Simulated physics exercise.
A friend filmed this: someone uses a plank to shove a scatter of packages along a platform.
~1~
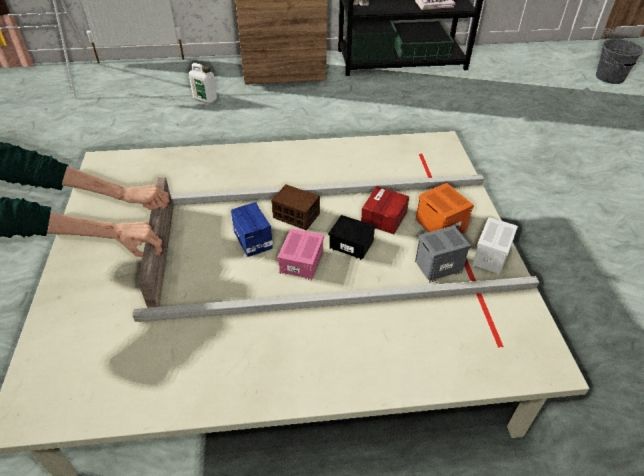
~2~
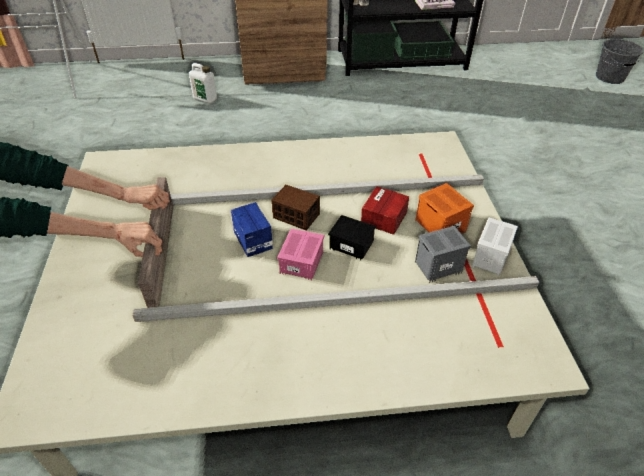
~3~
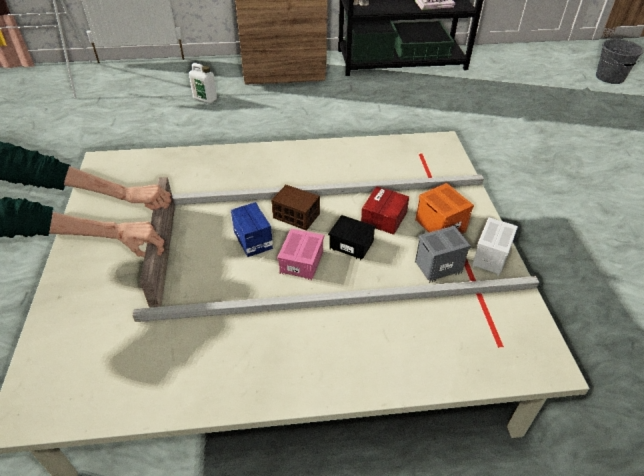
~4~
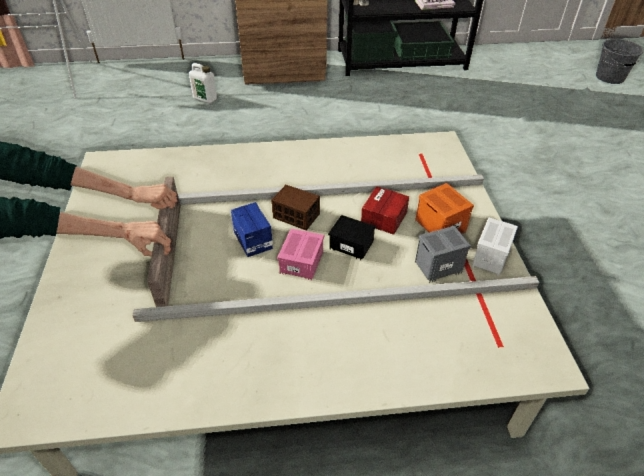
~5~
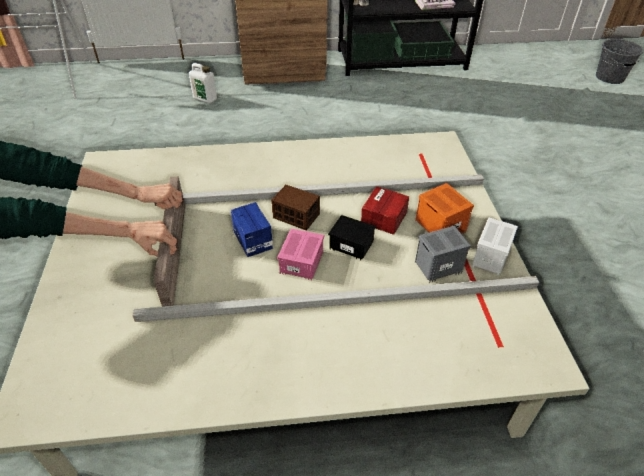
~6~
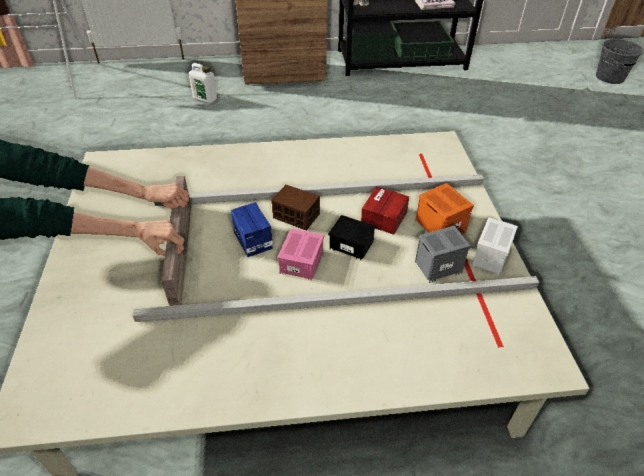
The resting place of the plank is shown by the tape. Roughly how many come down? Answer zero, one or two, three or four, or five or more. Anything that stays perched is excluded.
Three or four.
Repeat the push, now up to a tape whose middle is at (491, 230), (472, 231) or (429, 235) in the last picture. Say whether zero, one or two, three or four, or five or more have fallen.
Result per tape, in order - five or over / more than four / one to two.
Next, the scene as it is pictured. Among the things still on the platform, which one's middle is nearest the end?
The black tote, it is.
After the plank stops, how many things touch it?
Count: 3.
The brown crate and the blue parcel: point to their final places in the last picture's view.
They end up close to (458, 187) and (467, 216).
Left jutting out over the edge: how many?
1 is the number.
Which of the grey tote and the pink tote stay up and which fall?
The grey tote comes off, the pink tote stays put.
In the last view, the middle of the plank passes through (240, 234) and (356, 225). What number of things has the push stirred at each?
The counts are 1 and 6.
A little later, none off yet; white tote at rest near (494, 247); orange tote at rest near (443, 214); grey tote at rest near (441, 254).
When it is over, the number that fall off is three or four; down, red parcel, grey tote, orange tote and white tote.
